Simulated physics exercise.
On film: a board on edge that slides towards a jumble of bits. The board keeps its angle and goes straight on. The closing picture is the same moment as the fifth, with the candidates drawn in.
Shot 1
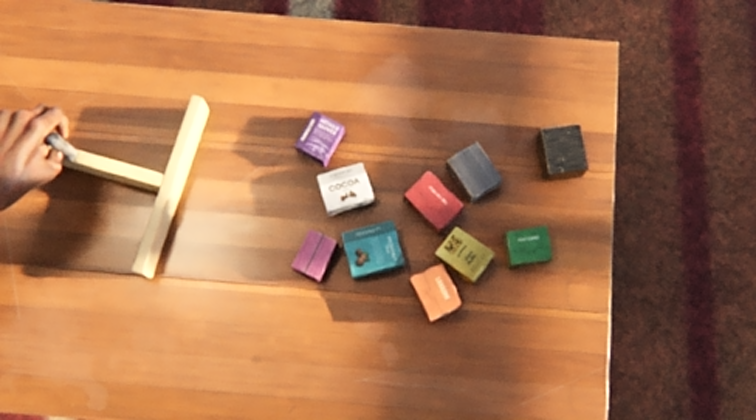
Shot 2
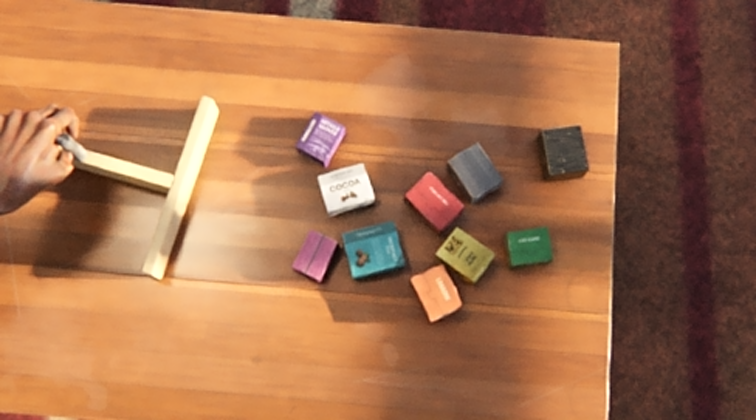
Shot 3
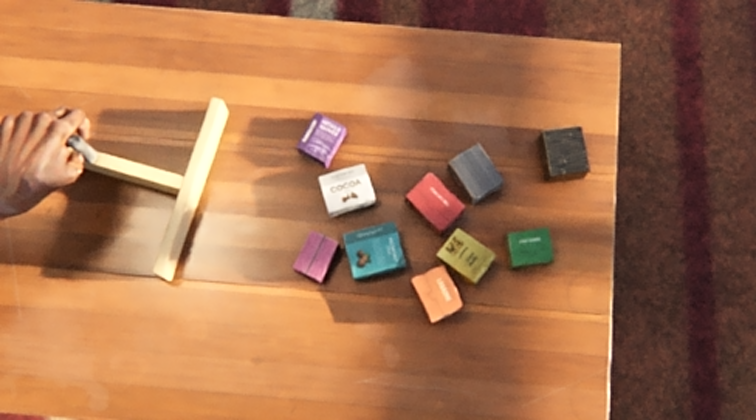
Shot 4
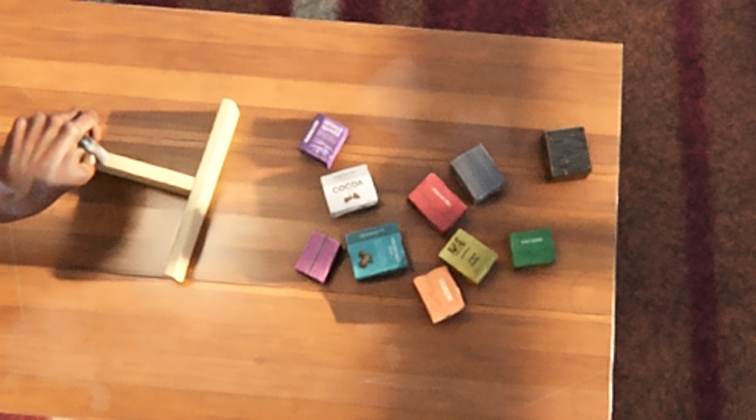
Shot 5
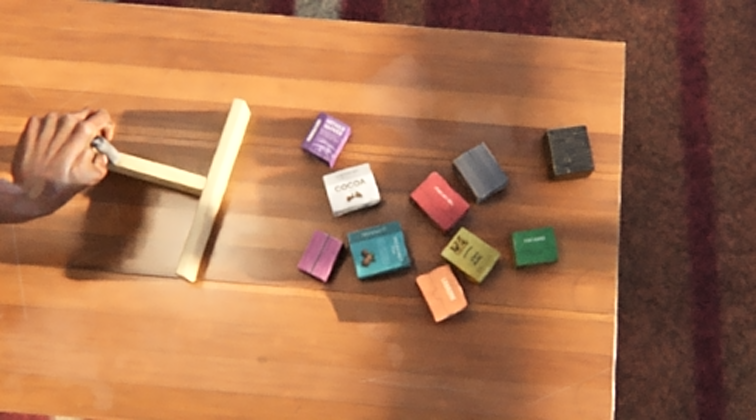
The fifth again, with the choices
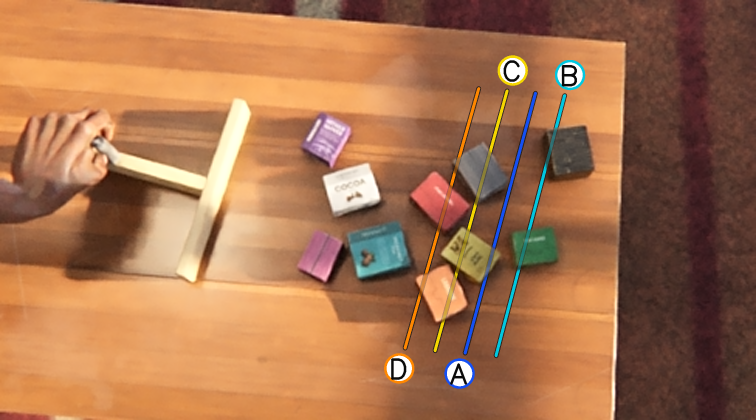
A hand slid a T-shaped wooden pusher slowly to the right across a wooden table, towards a scattered group of small colourful boxes, which stayed almost still with a gap left between them.
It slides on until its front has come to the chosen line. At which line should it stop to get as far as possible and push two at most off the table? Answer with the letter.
It can go as far as B.
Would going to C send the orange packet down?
By then, no.
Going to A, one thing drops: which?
The green packet.
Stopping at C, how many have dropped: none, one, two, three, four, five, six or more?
In all, none.
On the marked copy, A at (501, 219); B at (531, 222); C at (472, 217); D at (443, 214).
Following B. Soon after the start, board (326, 195); purple box (370, 142); pink box (332, 257).
Later, board (441, 204); green packet (562, 247); yellow box (545, 283).
In the end, board (532, 212); green packet over the edge; yellow box over the edge; two fallen.
As for the rest, A is within the limit but short; C is within the limit but short; D is within the limit but short.
